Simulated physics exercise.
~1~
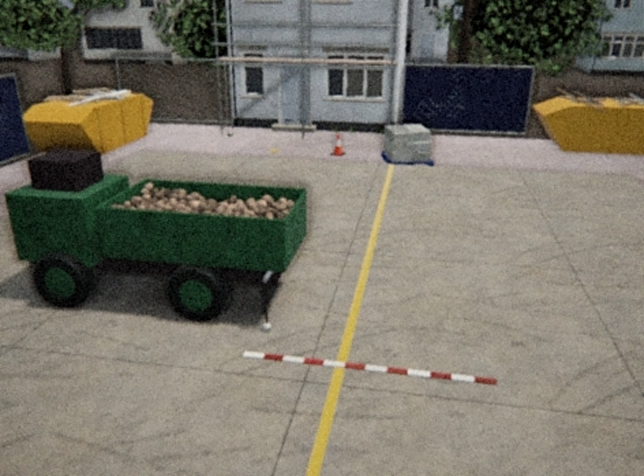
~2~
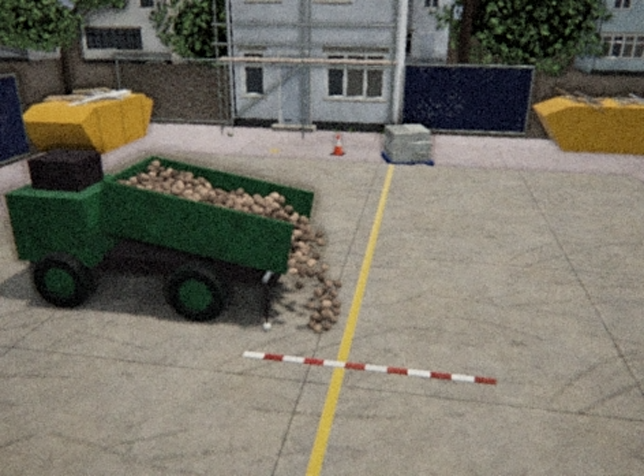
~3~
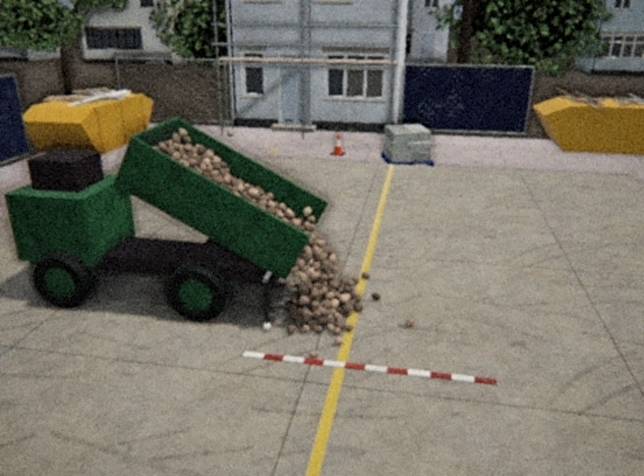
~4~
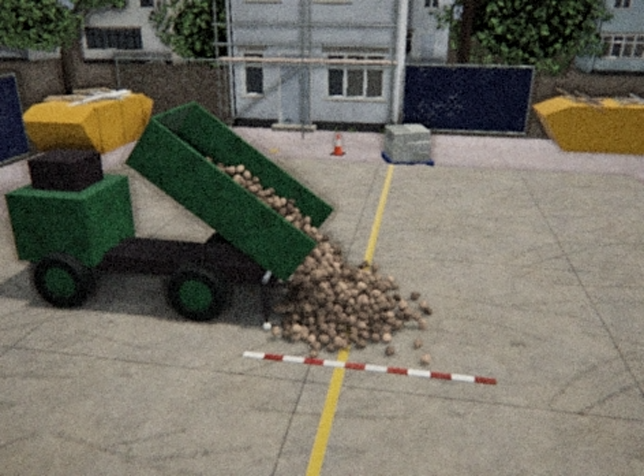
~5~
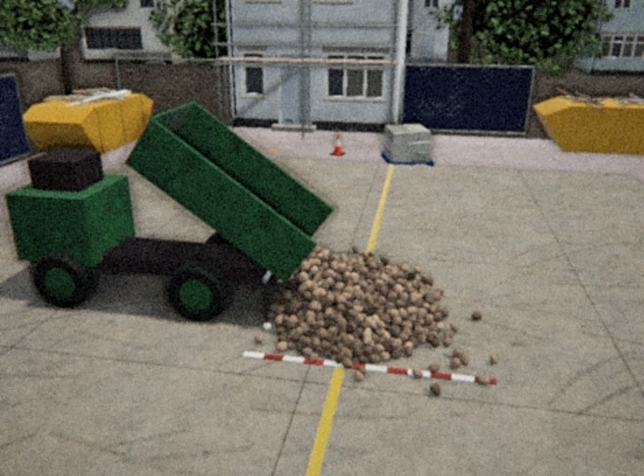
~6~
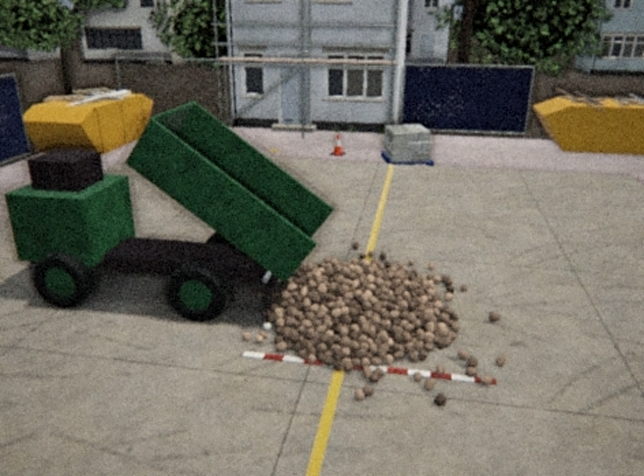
Green tipping trailer raising its bed and pouring rounded brown cobbles onto a yard, leaving a heap across the yellow line.
